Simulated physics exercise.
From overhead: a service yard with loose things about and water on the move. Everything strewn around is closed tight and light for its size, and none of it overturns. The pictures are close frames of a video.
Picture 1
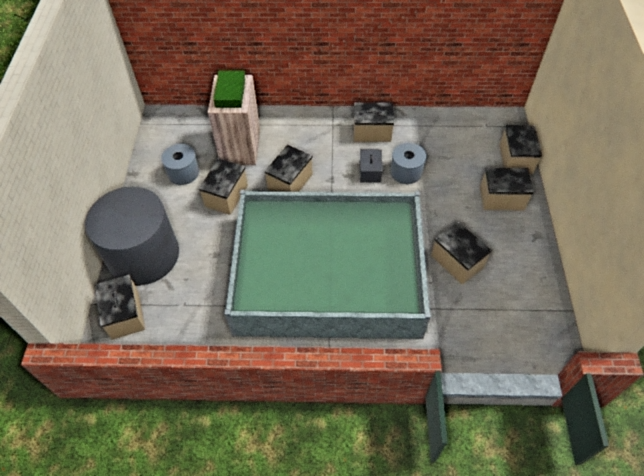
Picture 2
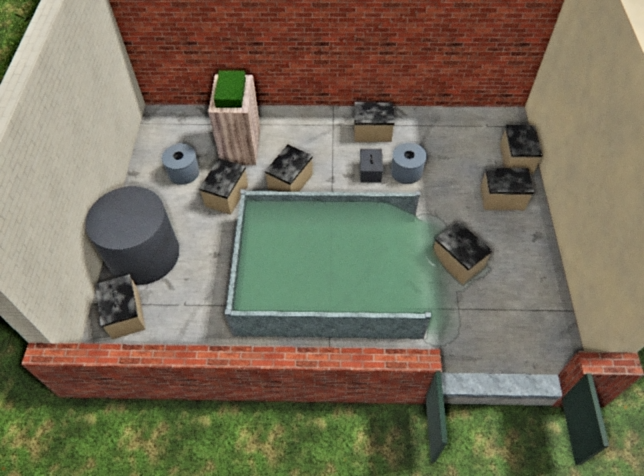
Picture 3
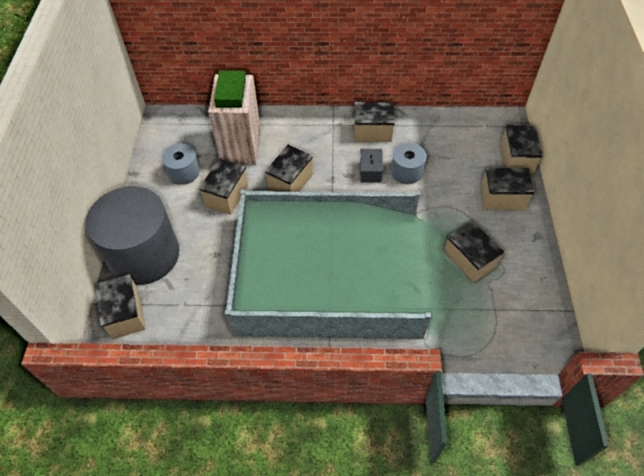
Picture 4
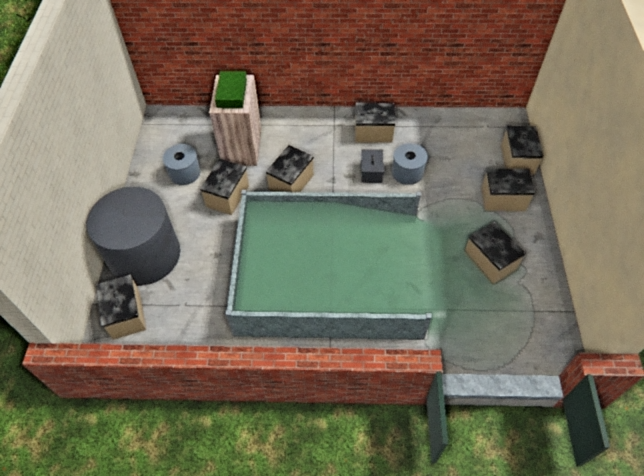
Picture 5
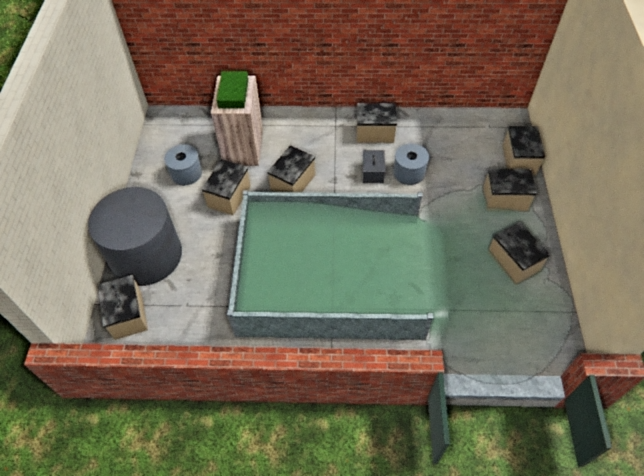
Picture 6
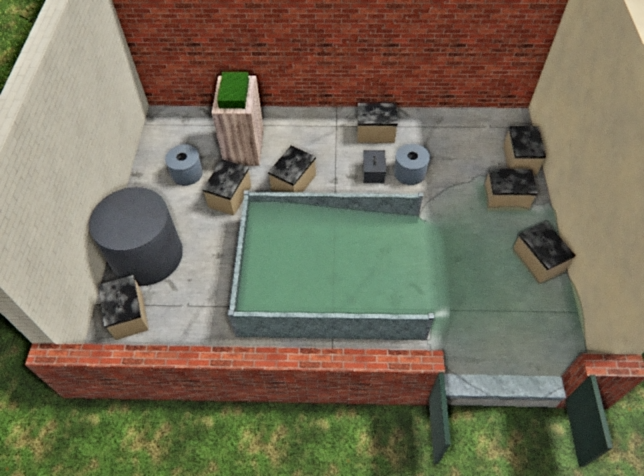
At the start, a raised pool of green water stands full in a walled yard scattered with dark-topped chests and grey drums. Then the pool's right side opens and water spreads across the paving toward the right wall, pushing the nearest chest rightward while the other objects stay almost still.
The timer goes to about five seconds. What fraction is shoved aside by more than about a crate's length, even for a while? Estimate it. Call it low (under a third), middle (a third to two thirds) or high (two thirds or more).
Middle.
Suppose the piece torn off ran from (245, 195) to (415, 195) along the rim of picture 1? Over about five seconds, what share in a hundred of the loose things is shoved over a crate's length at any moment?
It comes to roughly 80 %.
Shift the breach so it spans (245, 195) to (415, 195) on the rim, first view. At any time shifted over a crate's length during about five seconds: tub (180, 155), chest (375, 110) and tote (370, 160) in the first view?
One after another: Goes the distance, then goes the distance, then goes the distance.
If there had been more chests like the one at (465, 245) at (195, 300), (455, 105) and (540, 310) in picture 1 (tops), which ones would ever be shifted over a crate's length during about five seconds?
Taking them one at a time: Falls short; goes the distance; goes the distance.
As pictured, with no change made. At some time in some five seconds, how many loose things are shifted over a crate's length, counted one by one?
The total is 4.
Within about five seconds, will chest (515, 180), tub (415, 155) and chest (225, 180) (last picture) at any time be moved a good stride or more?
Item one gets that far, item two never gets that far, item three never gets that far.
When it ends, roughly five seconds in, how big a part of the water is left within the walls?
Roughly 74 in a hundred.
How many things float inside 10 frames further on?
Count: 3.
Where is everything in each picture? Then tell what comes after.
In the first picture, a chest at (463, 244) rests on the ground; a chest at (509, 180) rests on the ground; 0 of 10 have shifted.
In the second picture, a chest at (464, 244), on the bottom; a chest at (510, 180), on the bottom; 0 of 10 have shifted.
In the third picture, a chest at (476, 244), on the bottom, close to its start; a chest at (510, 180) rests on the ground; 1 of 10 have shifted.
In the fourth picture, a chest at (497, 244) rests on the ground, a stride from its start; a chest at (511, 180) rests on the ground; 1 of 10 have shifted.
In the fifth picture, a chest at (522, 245), on the bottom, a stride from its start; a chest at (512, 181), on the bottom; 1 of 10 have shifted.
In the sixth picture, a chest at (547, 244), on the bottom, a stride from its start; a chest at (513, 181), on the bottom; 1 of 10 have shifted.
A moment on, 1 of 10 are well off their spots; 1 afloat.
Next, 3 of 10 are well off their spots; 3 afloat.
Later, 3 of 10 are well off their spots; 3 afloat.
In the end, 4 of 10 are well off their spots, and 4 have been at some point; 3 afloat.
